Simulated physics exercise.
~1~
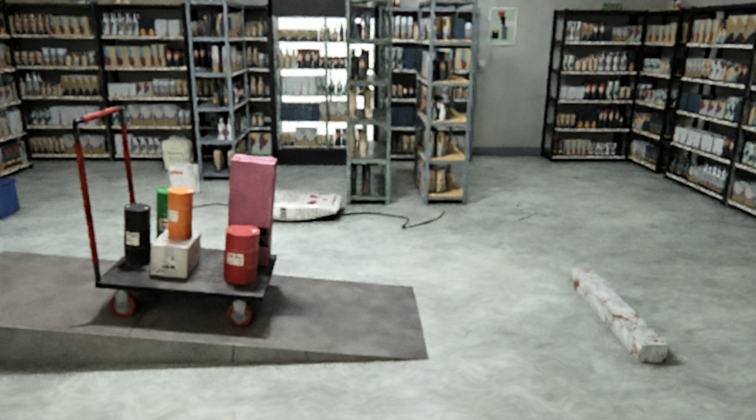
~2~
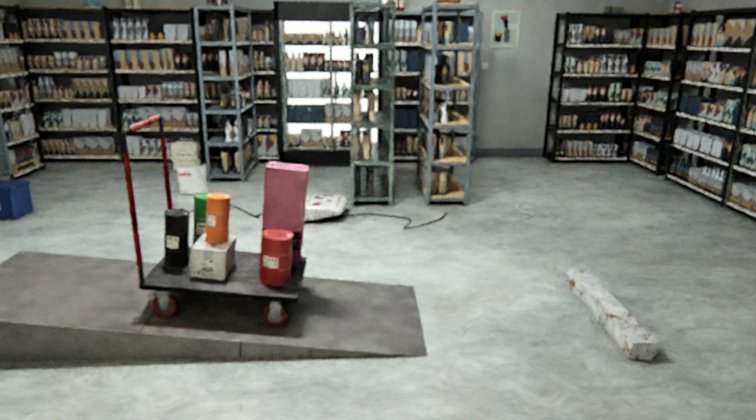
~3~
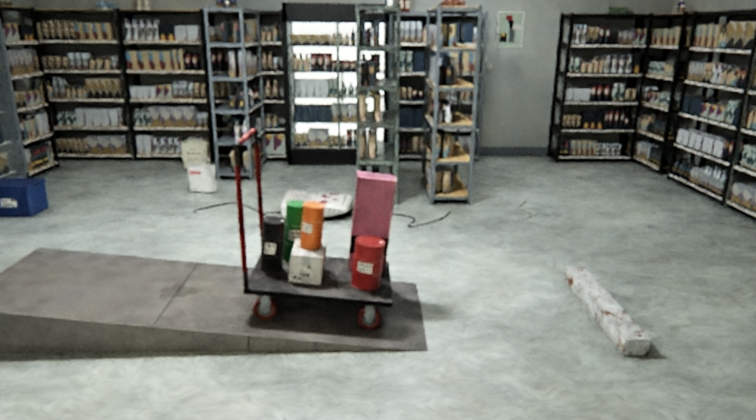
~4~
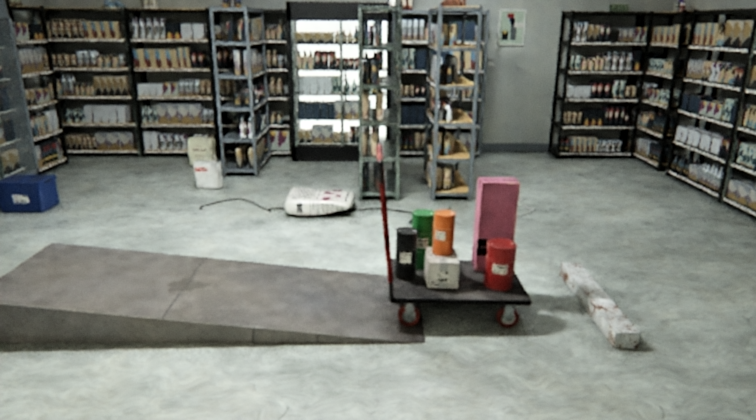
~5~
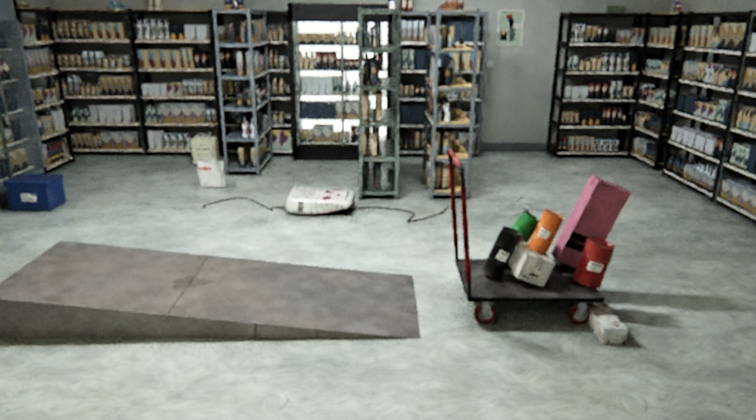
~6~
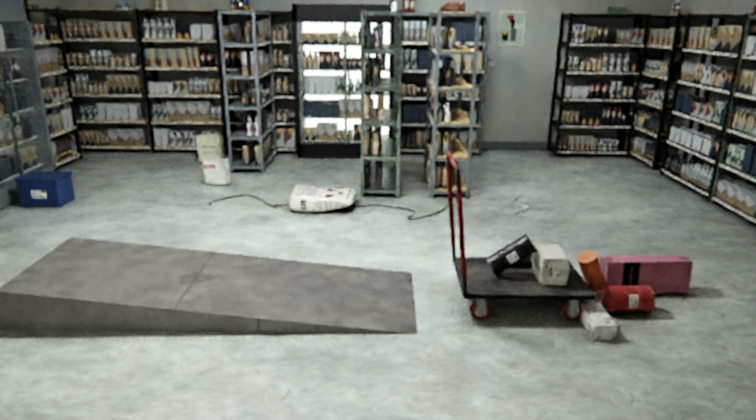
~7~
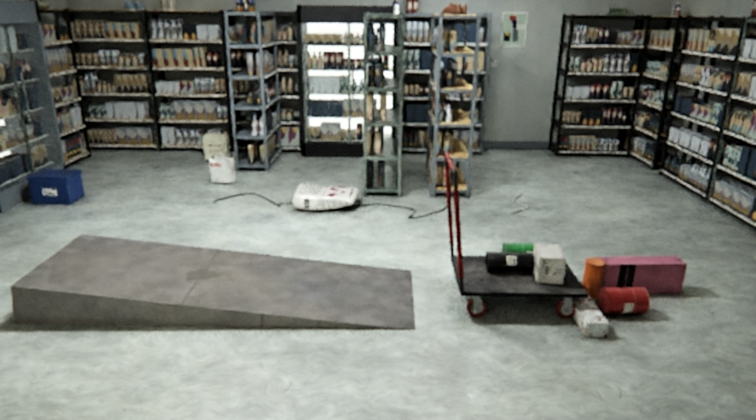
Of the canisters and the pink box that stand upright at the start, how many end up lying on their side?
All five end up on their side. They are the pink box and the orange, red, black and green canisters.
